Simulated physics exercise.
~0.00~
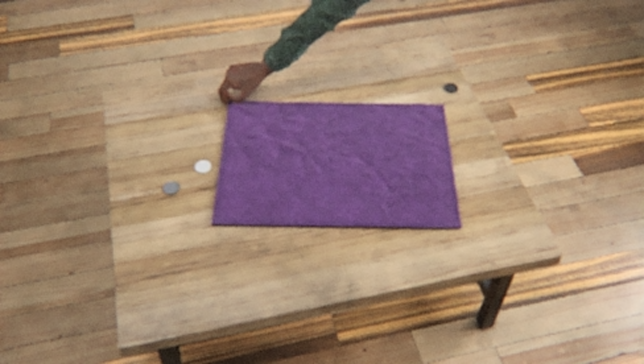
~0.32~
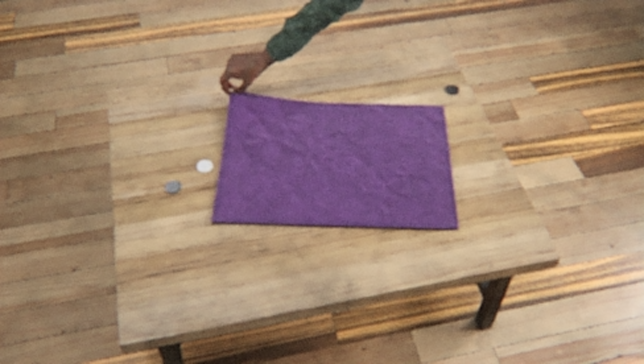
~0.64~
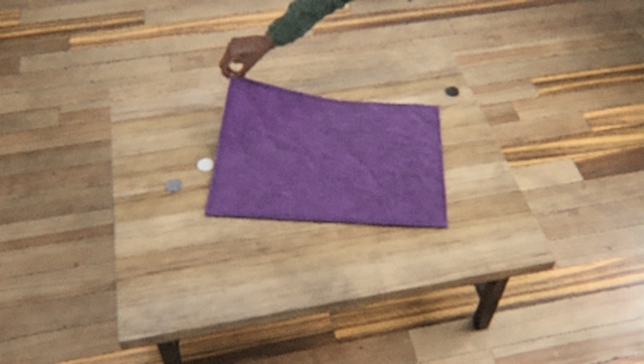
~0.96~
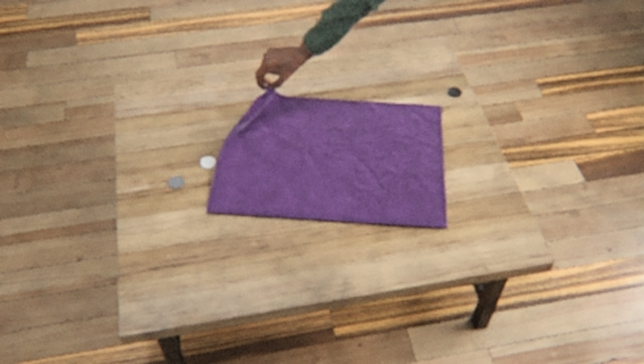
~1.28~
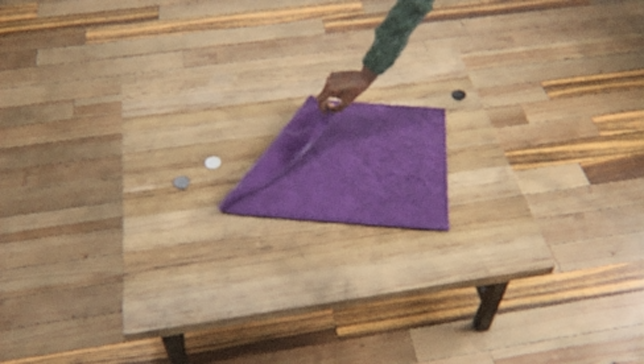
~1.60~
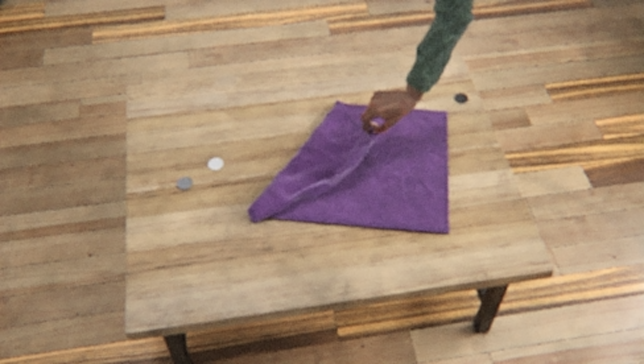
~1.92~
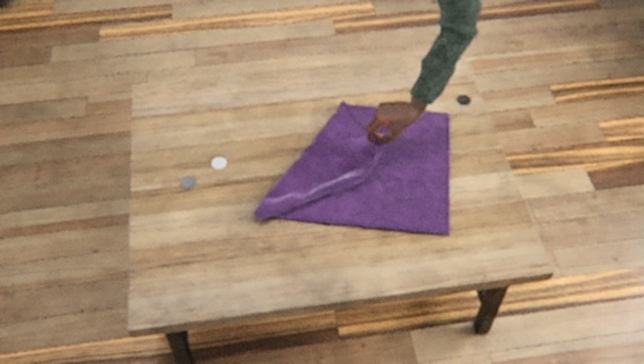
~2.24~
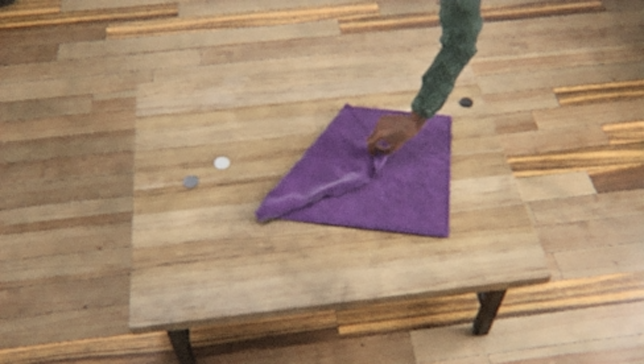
A hand lifts a purple towel's corner, folds it over toward the right, and lowers it.
